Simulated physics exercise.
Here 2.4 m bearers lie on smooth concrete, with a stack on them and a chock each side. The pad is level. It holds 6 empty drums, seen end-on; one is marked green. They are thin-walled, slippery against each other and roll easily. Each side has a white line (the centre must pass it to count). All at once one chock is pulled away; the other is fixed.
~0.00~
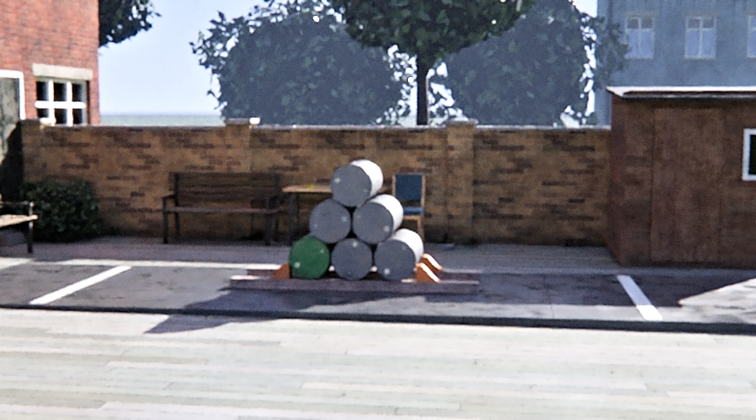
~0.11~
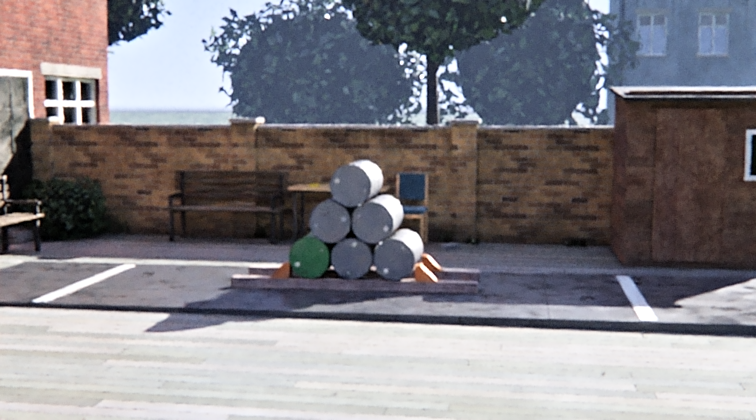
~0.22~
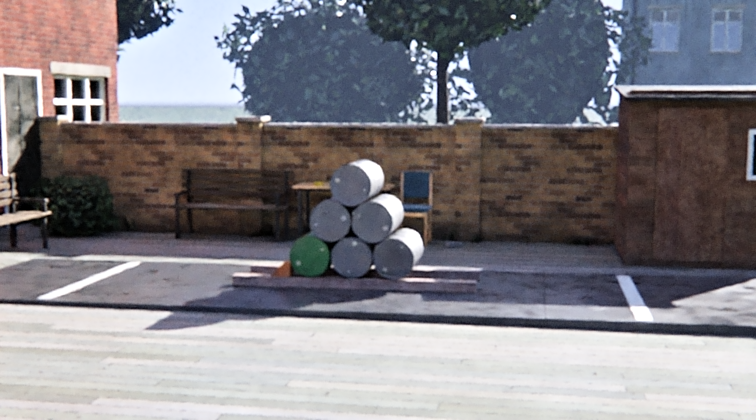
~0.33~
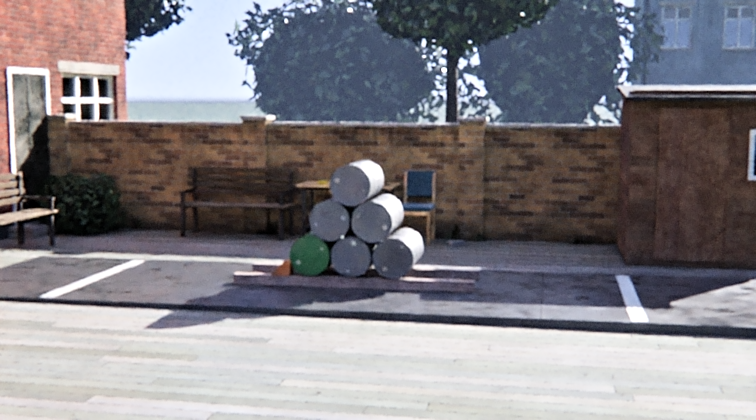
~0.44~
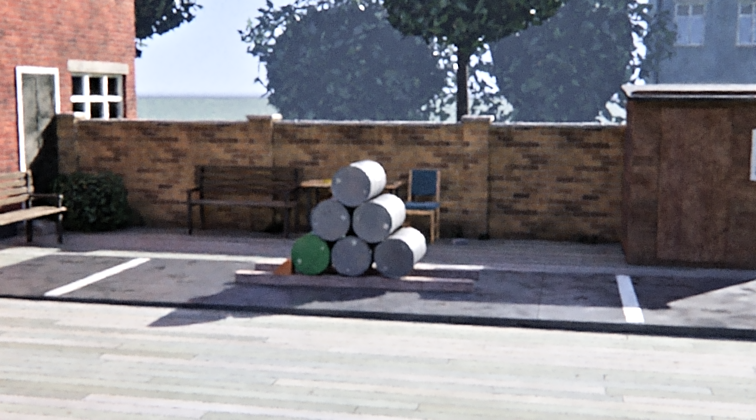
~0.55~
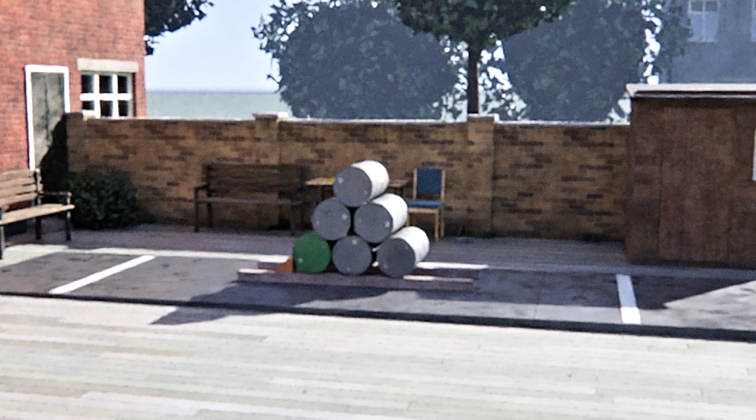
In a walled yard by the sea, a green drum and five grey ones sat stacked in a pyramid; the orange chock on the right was removed, and the drums barely moved as the view shifted slightly.
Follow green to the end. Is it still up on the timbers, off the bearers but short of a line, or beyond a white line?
Green is left still up on the timbers.
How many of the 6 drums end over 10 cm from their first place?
In all, 3.
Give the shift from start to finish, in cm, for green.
About: Green 0.
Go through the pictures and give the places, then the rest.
The first frame shows green (309, 259); both chocks in; lines at (79, 285) and (639, 298); the pad is level; 3 of the 6 form the bottom row.
The second frame shows green (309, 258).
The third frame shows green (310, 257); right chock gone.
The fourth frame shows green (309, 256).
The fifth frame shows green (310, 255).
The sixth frame shows green (311, 254); lines at (101, 275) and (627, 299).
By 0.9 s, green is on the bearers, 75 cm from the bearers' left end; 0 of 6 have crossed.
Finally (7.7 s), green is on the bearers, 75 cm from the bearers' left end; 1 of 6 has crossed.
